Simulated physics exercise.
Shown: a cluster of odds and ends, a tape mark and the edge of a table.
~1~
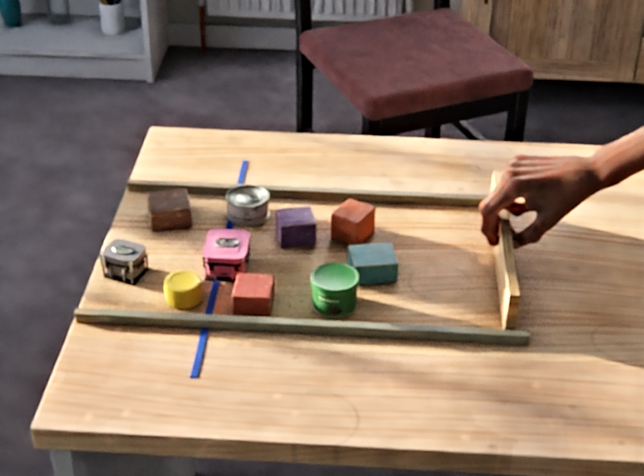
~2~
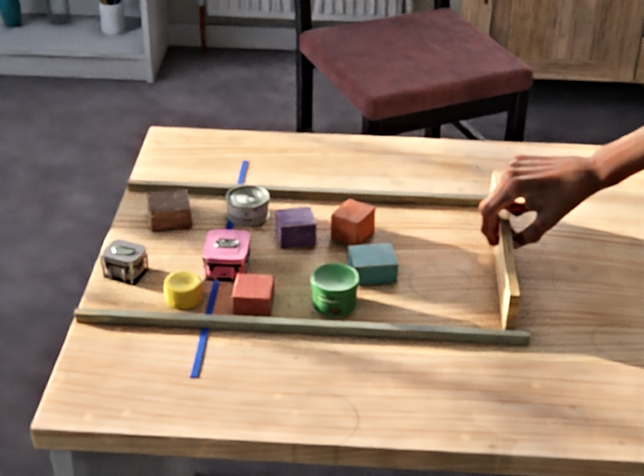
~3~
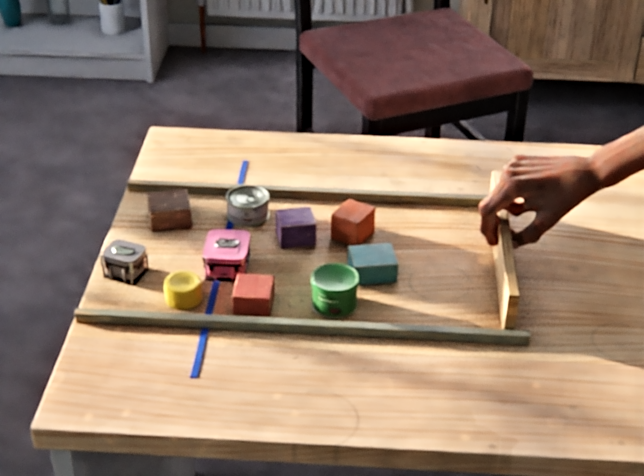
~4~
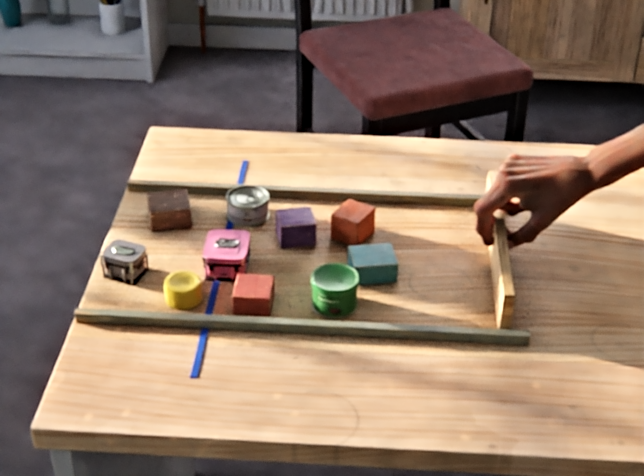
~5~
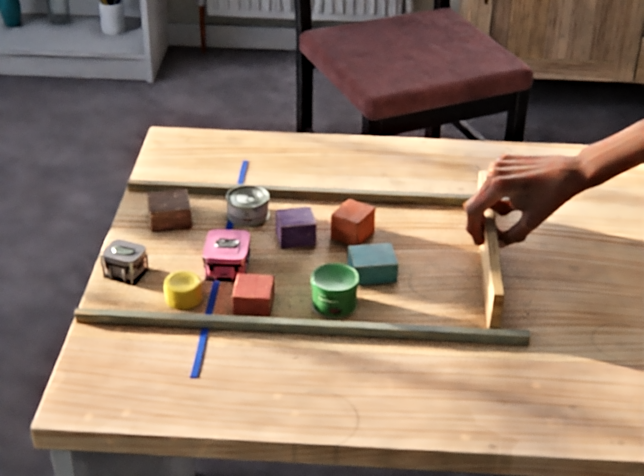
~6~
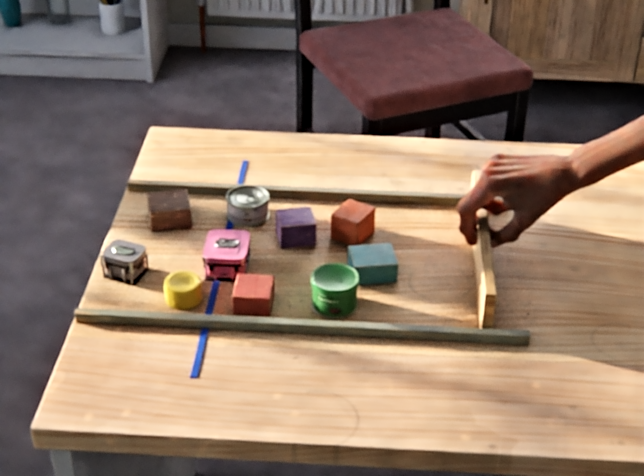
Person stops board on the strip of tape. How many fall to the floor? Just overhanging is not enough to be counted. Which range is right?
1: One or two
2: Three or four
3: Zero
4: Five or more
Zero.
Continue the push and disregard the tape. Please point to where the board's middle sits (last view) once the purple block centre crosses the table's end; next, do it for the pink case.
Middle: Roughly (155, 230); roughly (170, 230).
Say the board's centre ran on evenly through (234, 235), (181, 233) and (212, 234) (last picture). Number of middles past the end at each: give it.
First 0, then 2, finally 0.
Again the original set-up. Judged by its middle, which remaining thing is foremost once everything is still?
Ending up nearest is the grey case.
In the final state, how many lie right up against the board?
Contact count: 4.
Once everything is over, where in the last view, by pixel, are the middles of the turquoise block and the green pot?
Close to (199, 253); the other close to (189, 285).
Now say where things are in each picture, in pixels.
The first frame shows grey case (125, 261); brown block (169, 210); yellow lid (183, 290); board (503, 247); tape (223, 254).
The second frame shows brown block (169, 210); white tin (248, 206).
The third frame shows yellow lid (183, 290); turquoise block (373, 264).
The fourth frame shows grey case (125, 262); purple block (296, 227).
The fifth frame shows brown block (169, 210); red block (254, 295).
The sixth frame shows grey case (125, 262); brown block (169, 210); yellow lid (183, 290); board (482, 246); tape (223, 254).
A little later, none off yet; grey case at rest near (125, 262); brown block at rest near (169, 210); yellow lid at rest near (183, 290).
When it is over, the number that fall off is zero.
